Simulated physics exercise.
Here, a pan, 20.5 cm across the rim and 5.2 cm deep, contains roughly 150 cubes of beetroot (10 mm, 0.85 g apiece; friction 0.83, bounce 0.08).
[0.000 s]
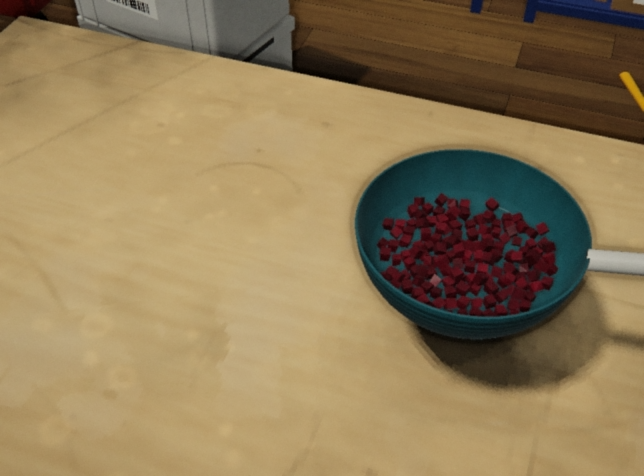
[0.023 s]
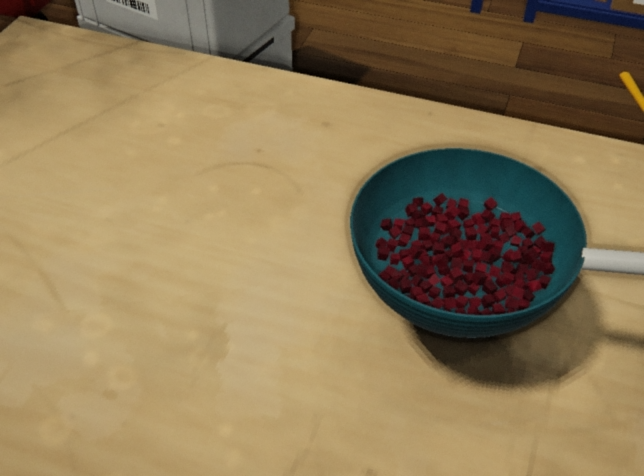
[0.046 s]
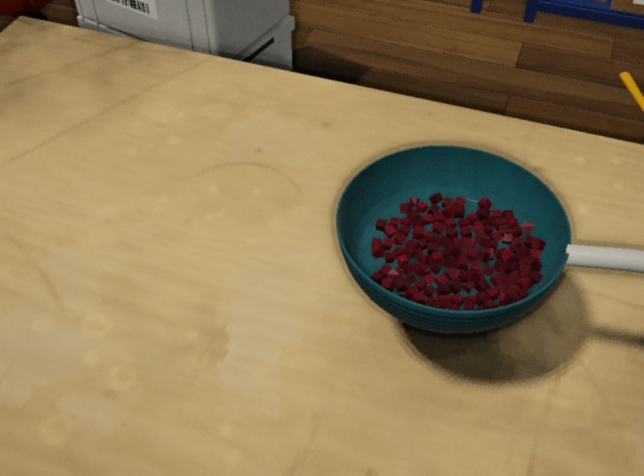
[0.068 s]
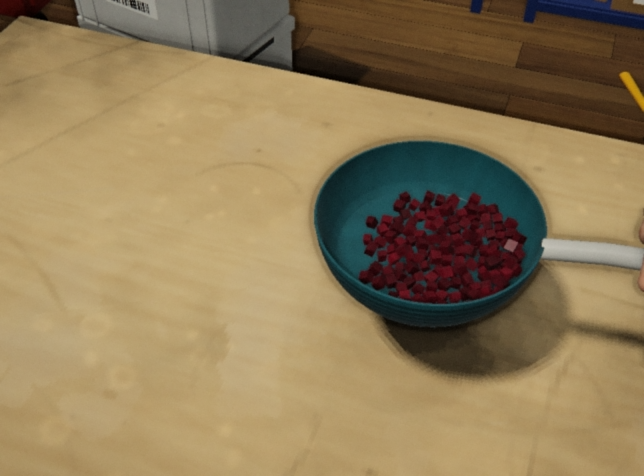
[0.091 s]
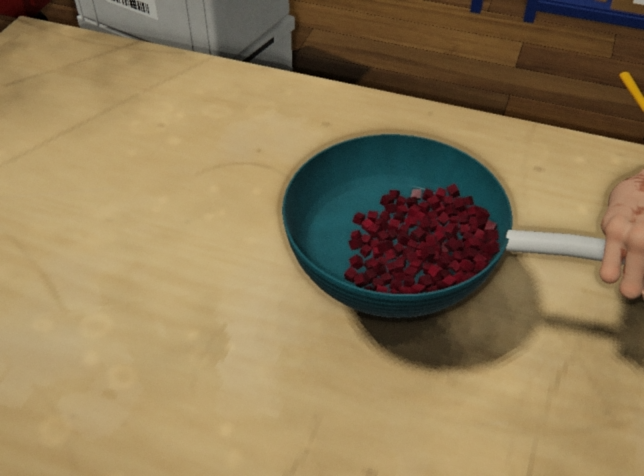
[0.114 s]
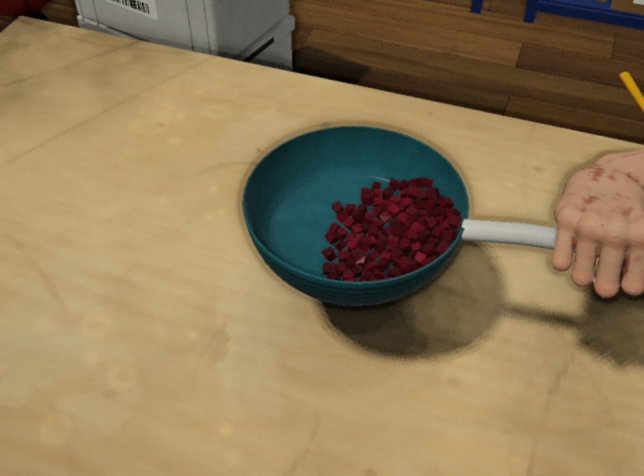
A pale wooden tabletop is seen from above at an angle, with a plank floor and a grey box beyond its far edge. A teal pan with a white handle holds many small dark red cubes at the right, above its shadow. The pan slides left, gathering pace, as a hand at the handle comes into view and the cubes bunch toward the handle side; the camera stays still.
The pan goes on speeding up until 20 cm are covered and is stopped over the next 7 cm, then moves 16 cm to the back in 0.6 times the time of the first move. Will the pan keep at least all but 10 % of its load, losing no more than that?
No, it loses more than 10 %.
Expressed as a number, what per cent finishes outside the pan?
Close to 25 in a hundred.
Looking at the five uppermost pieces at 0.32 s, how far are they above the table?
Height: Some 26 centimetres.
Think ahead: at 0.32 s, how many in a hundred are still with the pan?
Share remaining: Roughly 85 %.
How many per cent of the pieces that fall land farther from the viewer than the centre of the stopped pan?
I'd say close to 90 in a hundred.
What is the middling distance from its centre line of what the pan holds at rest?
Some 7.5 centimetres from the centre line.
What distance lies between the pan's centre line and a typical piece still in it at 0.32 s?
I'd put it at around 6.0 cm.
Then, at 0.23 s, tilt 0 degrees; pan 100 %; middle of all pieces near (160, 173).
After 0.32 s, tilt 0 degrees; pan 85 %, in the air 15 %; middle of all pieces near (201, 84).
After 0.40 s, tilt 0 degrees; pan 85 %, in the air 15 %; middle of all pieces near (254, 40).
After 0.49 s, tilt 0 degrees; pan 75 %, in the air 25 %; middle of all pieces near (271, 43).
At rest (1.6 s), fallen left of where it stops 5 %, fallen behind where it stops 20 %, pan 75 %.
